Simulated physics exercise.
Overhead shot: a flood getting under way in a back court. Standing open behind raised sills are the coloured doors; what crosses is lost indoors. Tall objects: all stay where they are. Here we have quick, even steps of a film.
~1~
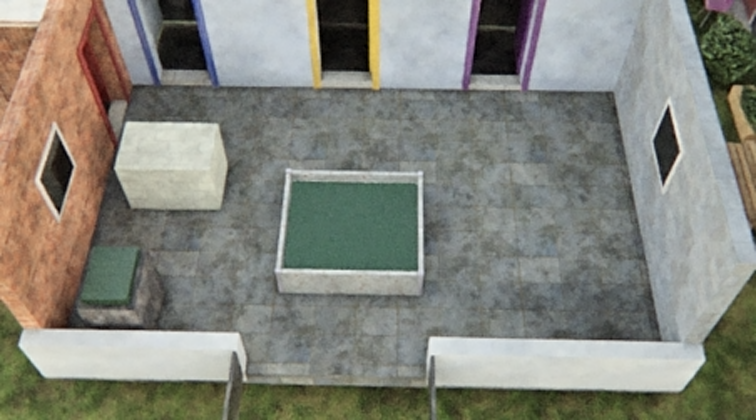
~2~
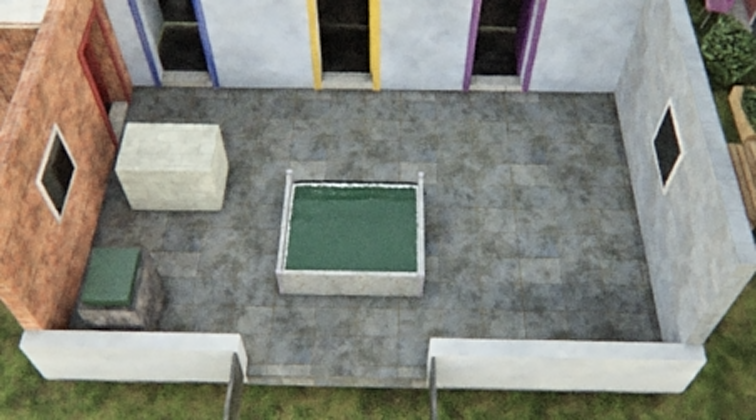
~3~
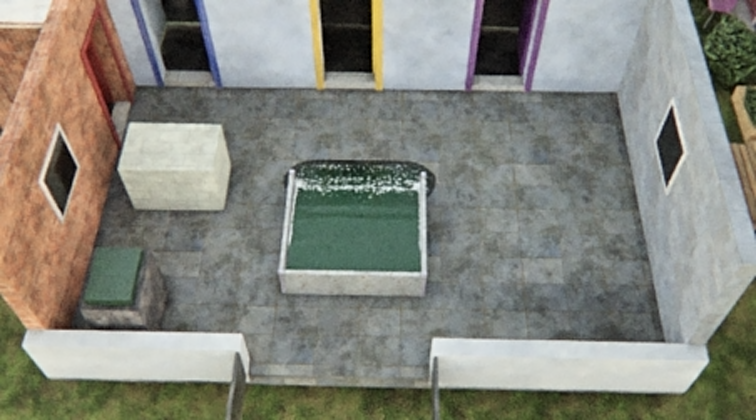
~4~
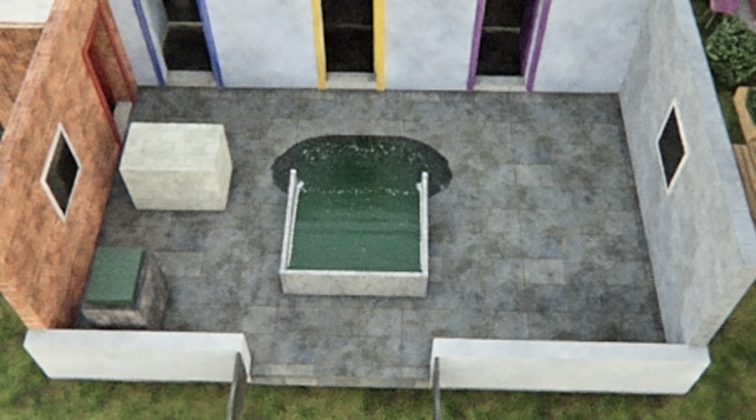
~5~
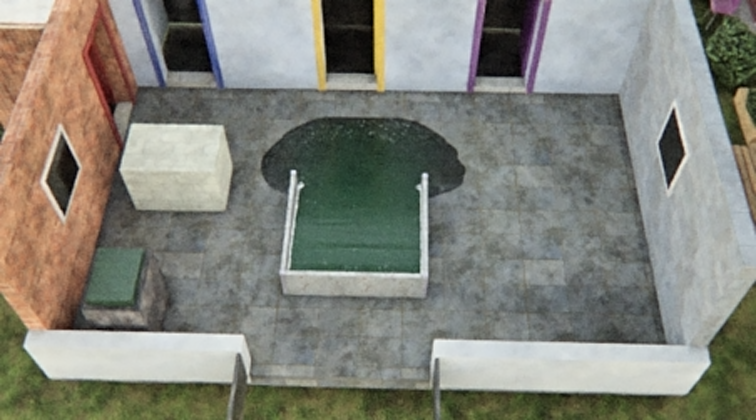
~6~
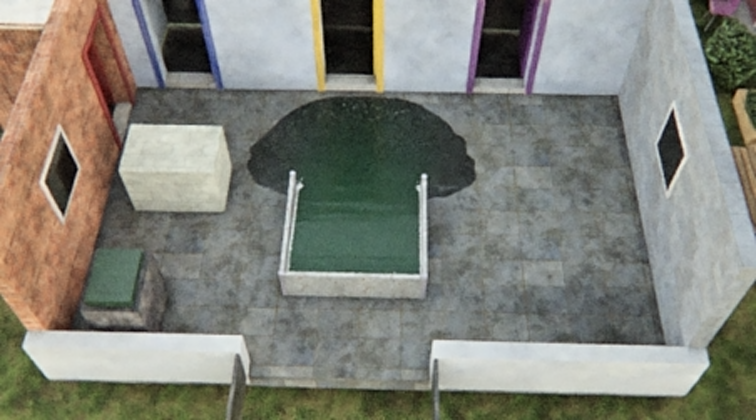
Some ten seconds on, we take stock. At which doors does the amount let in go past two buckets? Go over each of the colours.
In order: The blue door holds up fine I think, the red door gets overrun I think, the yellow door gets overrun I think, the purple door holds up fine I think.
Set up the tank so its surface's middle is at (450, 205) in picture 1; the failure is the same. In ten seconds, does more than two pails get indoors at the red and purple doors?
Red: Above the mark; purple: Above the mark.
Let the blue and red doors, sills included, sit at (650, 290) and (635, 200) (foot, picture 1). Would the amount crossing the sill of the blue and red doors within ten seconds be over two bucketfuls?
Note: Blue door does not reach the limit, red door does not reach the limit.
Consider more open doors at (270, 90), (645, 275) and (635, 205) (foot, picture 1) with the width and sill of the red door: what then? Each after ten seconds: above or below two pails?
Taking them as listed, the first overshoots, the second undershoots and the third undershoots.
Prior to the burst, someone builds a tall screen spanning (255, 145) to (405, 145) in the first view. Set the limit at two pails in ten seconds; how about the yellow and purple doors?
Yellow: Falls short; purple: Falls short.
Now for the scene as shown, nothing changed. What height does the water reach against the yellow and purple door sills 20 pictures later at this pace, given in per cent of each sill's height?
Readings, in sequence: 100 percent and 70 percent.
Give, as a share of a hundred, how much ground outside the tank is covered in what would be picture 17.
Near 25 in a hundred.
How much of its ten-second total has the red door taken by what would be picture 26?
I make it 15 per cent.
A moment on, water covers 25 % of the floor; the blue door not reached, the red door not reached, the yellow door over two buckets in, the purple door not reached.
Next, water covers 25 % of the floor; the blue door wet at the sill, nothing in, the red door not reached, the yellow door over two buckets in, the purple door wet at the sill, nothing in.
Then, water covers 40 % of the floor; the blue door wet at the sill, nothing in, the red door under two buckets in, the yellow door far over two buckets in, the purple door wet at the sill, nothing in.
Later, water covers 65 % of the floor; the blue door wet at the sill, nothing in, the red door over two buckets in, the yellow door far over two buckets in, the purple door wet at the sill, nothing in.
In the end, water covers 95 % of the floor; the blue door wet at the sill, nothing in, the red door over two buckets in, the yellow door far over two buckets in, the purple door wet at the sill, nothing in.
